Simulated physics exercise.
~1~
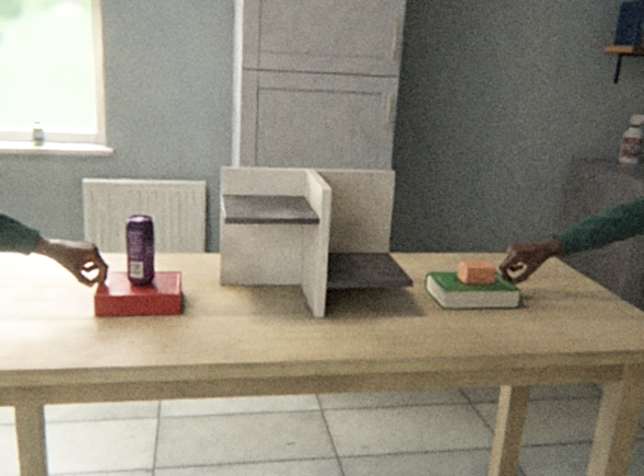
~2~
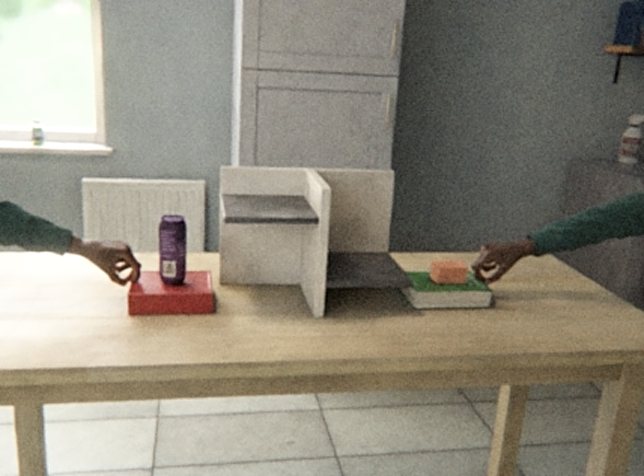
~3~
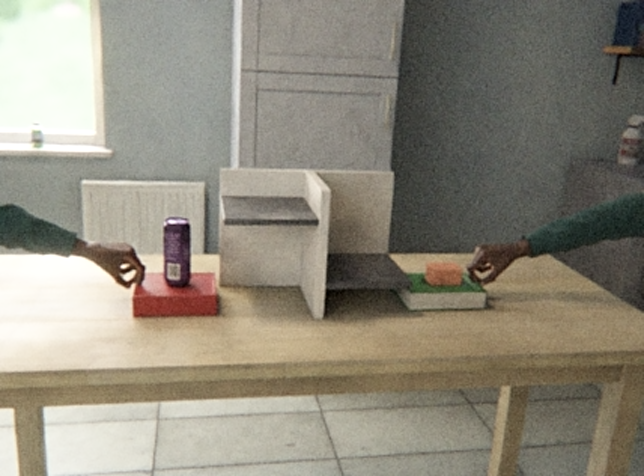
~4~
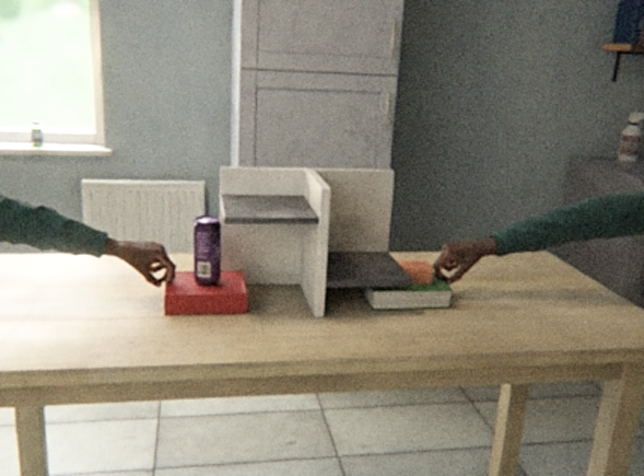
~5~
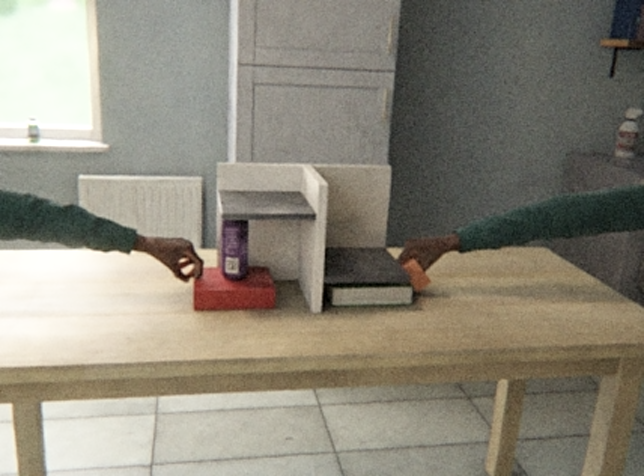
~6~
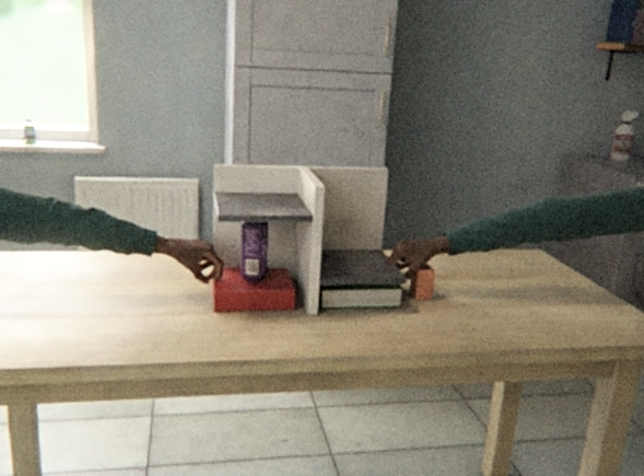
In a grey-walled room with a window and a tall cupboard, a pale wooden table is seen from the front by a slightly swaying camera. A grey and white shelf unit stands in the middle, with a purple can on a red tray to the left and an orange block on a green book to the right. Two hands slide the tray and book inward. The can rides upright beneath the higher left shelf, untouched. The lower right shelf catches the block, which tips off as the book slides under, and ends on its side on the table.
